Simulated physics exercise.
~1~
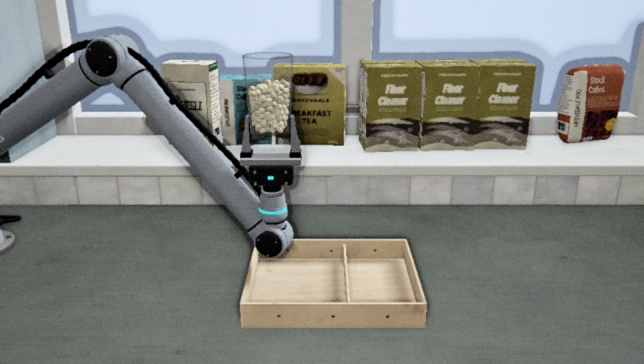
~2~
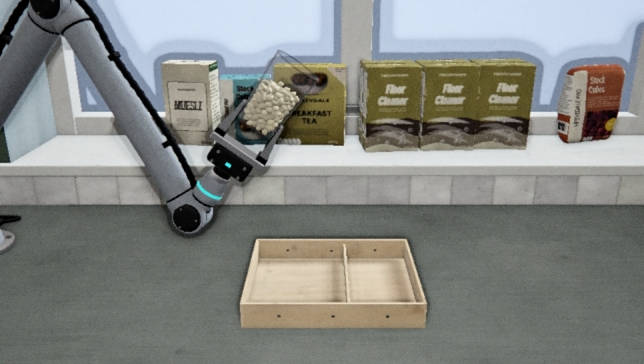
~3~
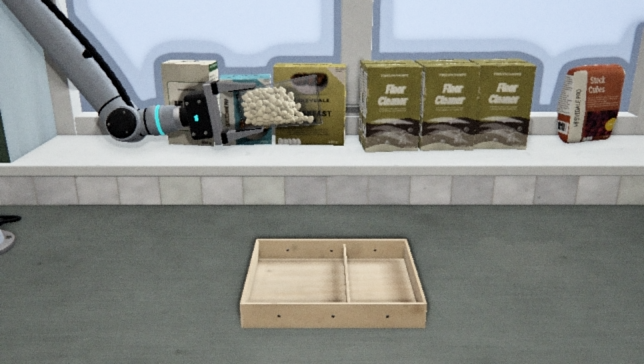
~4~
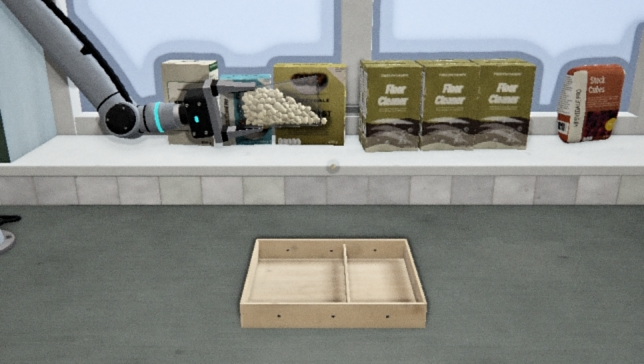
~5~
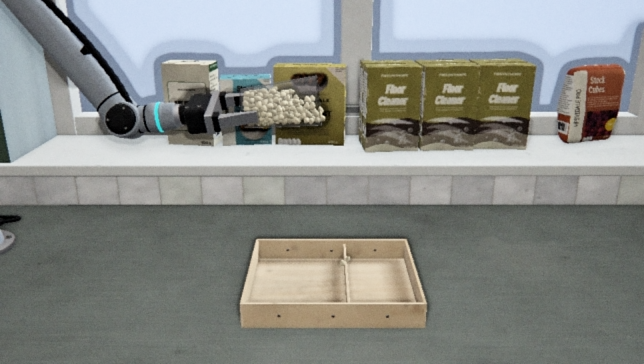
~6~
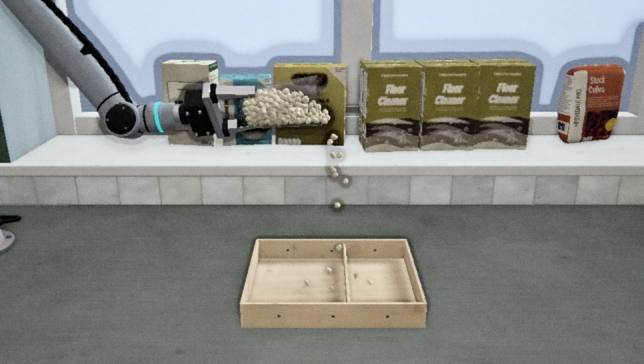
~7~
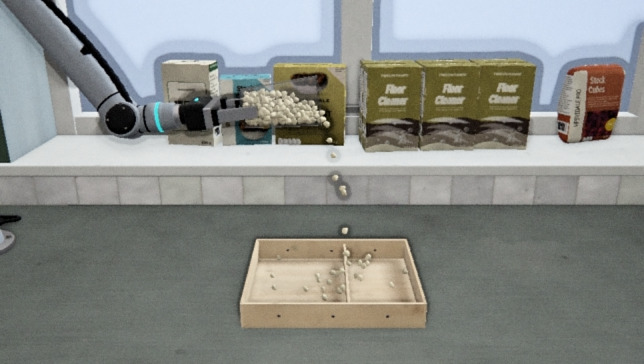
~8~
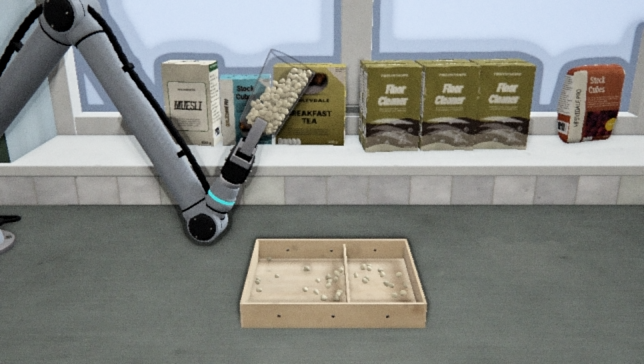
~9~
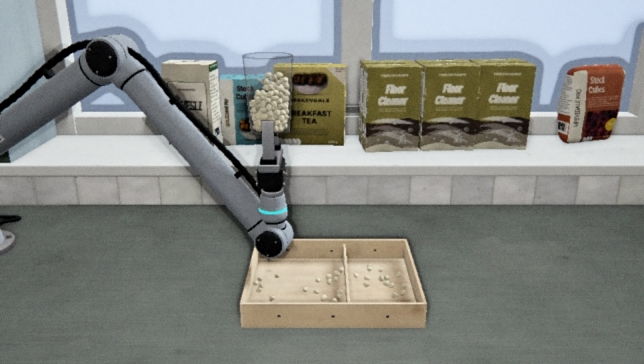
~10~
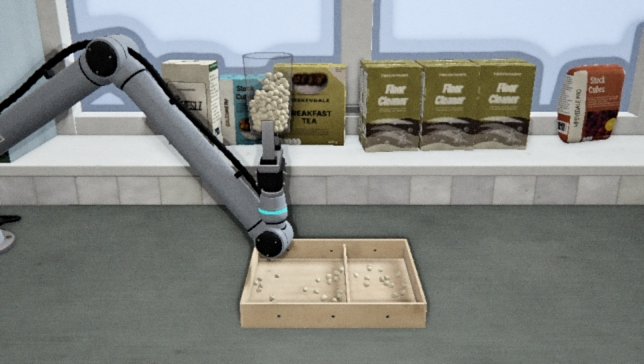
A robot arm tips a clear cup, spills some beans into a divided tray, then rights it.
